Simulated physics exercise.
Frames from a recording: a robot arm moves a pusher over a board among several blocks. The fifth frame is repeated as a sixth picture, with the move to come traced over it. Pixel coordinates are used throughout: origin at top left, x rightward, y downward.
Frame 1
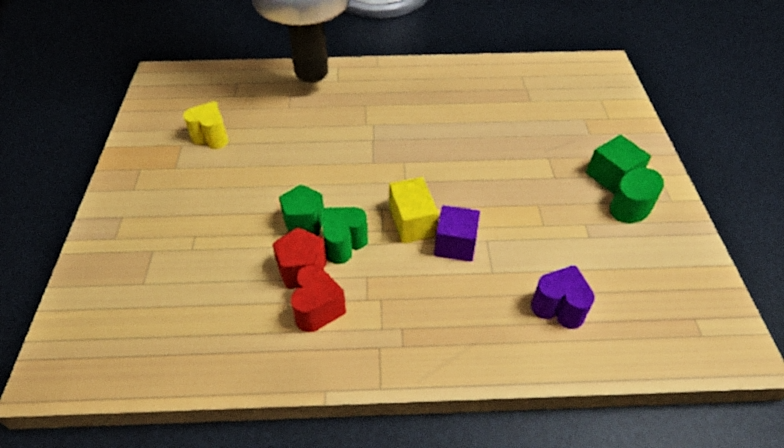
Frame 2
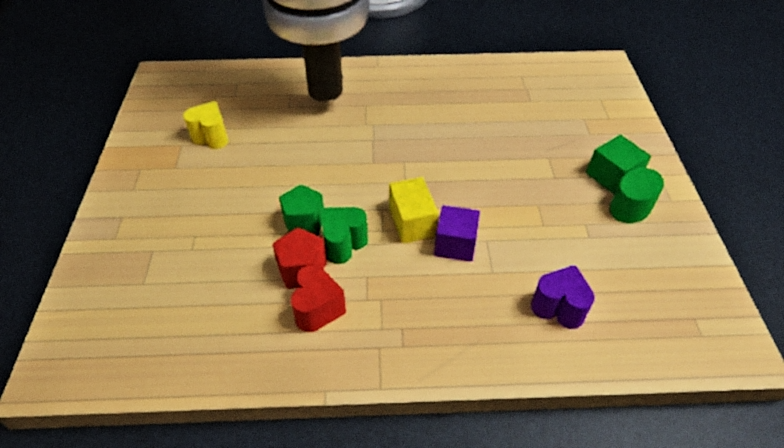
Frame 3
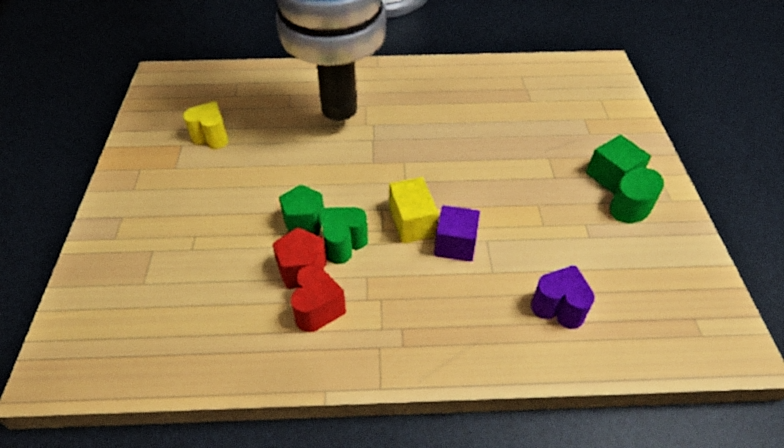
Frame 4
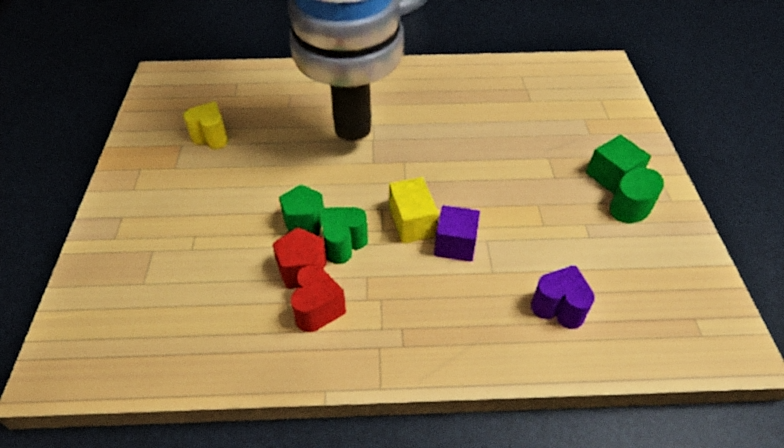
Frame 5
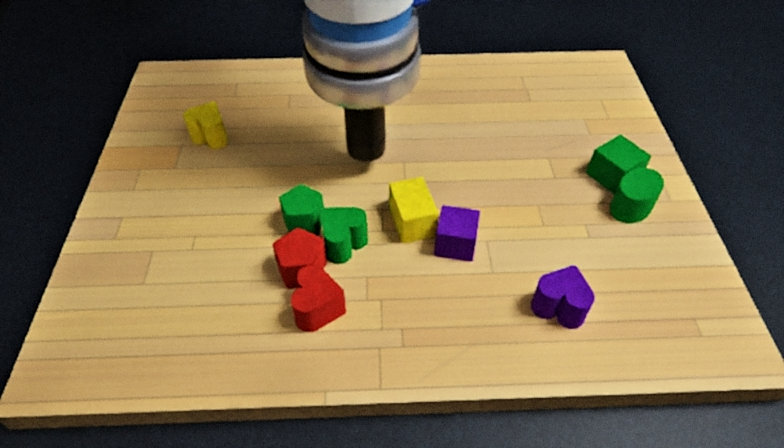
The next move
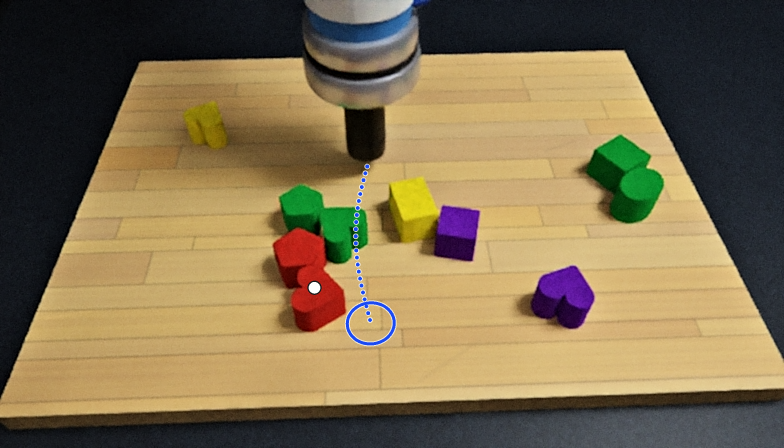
A dark-tipped pusher on a silver, white and blue robot arm hangs over a pale wooden board on a dark surface, seen from above at an angle. Red and green blocks cluster left of centre beside a yellow and a purple cube, with a yellow heart upper left, green blocks right and a purple heart lower right. The pusher glides slightly rightward and toward the viewer, while the blocks and camera stay still.
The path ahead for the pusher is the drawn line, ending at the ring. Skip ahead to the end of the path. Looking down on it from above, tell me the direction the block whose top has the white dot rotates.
It is turned anticlockwise.
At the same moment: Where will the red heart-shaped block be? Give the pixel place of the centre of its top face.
Expect it around (287, 318).
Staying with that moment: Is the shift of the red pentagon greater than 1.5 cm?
No, I don't think so.
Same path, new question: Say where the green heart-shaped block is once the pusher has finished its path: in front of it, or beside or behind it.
It escapes to one side.
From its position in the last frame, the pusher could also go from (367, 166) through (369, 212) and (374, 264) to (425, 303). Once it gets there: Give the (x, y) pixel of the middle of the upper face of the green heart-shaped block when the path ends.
It should be at about (332, 252).
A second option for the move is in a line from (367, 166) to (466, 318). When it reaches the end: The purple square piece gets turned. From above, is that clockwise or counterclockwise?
Answer: Against the clock.
Path on the board, from (367, 166) through (356, 237) to (371, 323); the dot is on the red heart-shaped block.
The first path, step by step. One third of the way, pusher (356, 195); nothing pushed yet.
Two thirds of the way, pusher (357, 249); red pentagon (292, 249); red heart-shaped block (301, 306), turned 30° anticlockwise; green heart-shaped block (329, 273), turned 55° clockwise.
At the end, pusher (370, 308); red pentagon (292, 249); green pentagon in place; red heart-shaped block (287, 318), turned 40° anticlockwise; green heart-shaped block (319, 288), turned 75° clockwise.
